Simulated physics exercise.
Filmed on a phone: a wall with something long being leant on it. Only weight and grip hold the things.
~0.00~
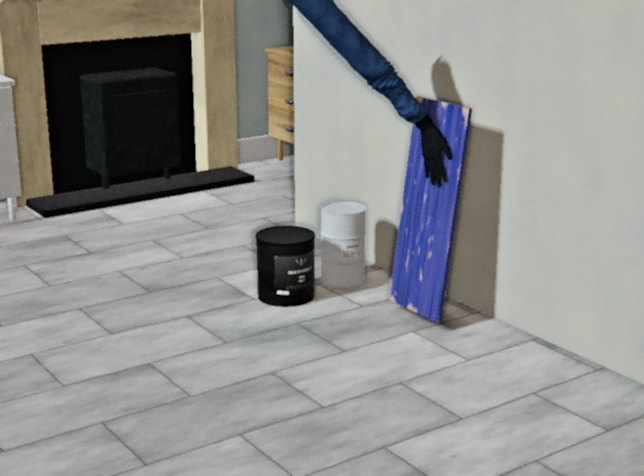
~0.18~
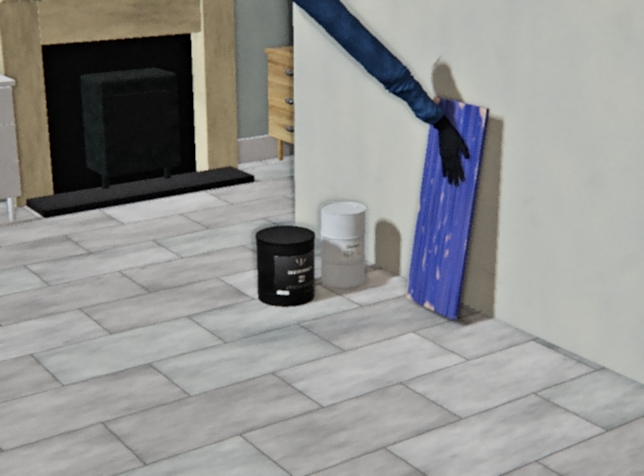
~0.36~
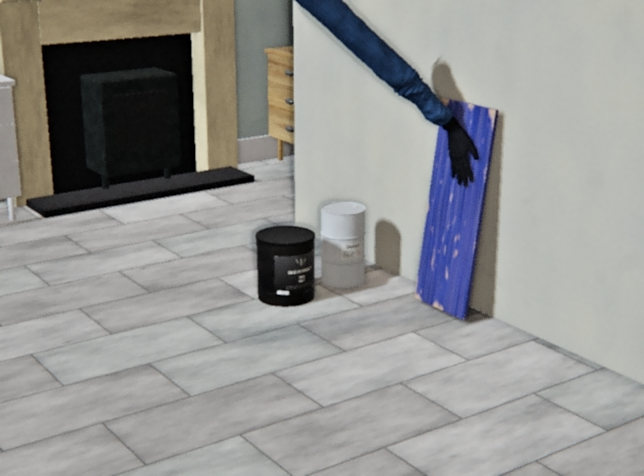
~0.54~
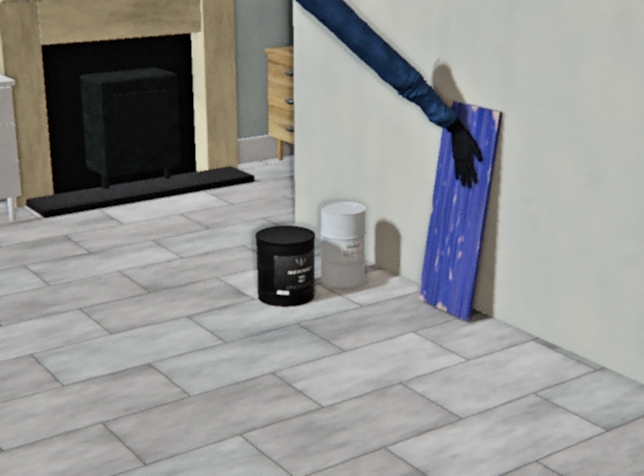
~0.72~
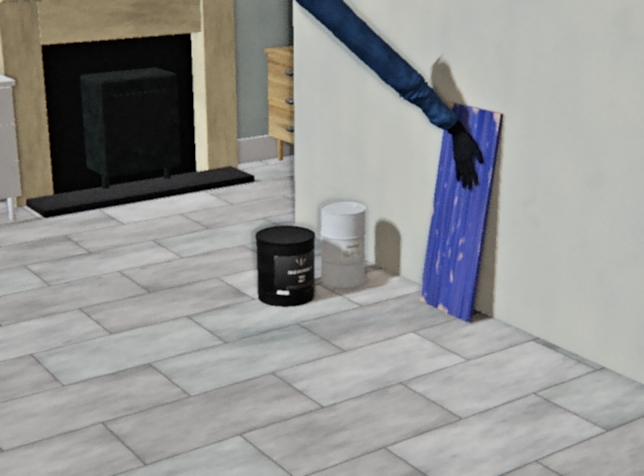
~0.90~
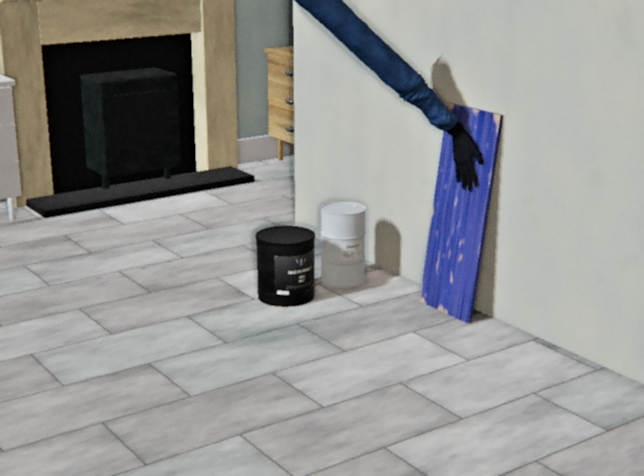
In a room with a grey tiled floor, a black-gloved hand moved a blue board a little to the right and leaned it against the pale wall, keeping hold while two tubs stood still nearby.
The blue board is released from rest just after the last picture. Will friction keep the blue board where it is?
The board stays up.
After 1.20 s, nothing has stirred.
After 1.60 s, blue board resting near (459, 213).
At rest (2.6 s), all 3 in place. Seen from the same camera at the end, blue board near (460, 213). The board holds.
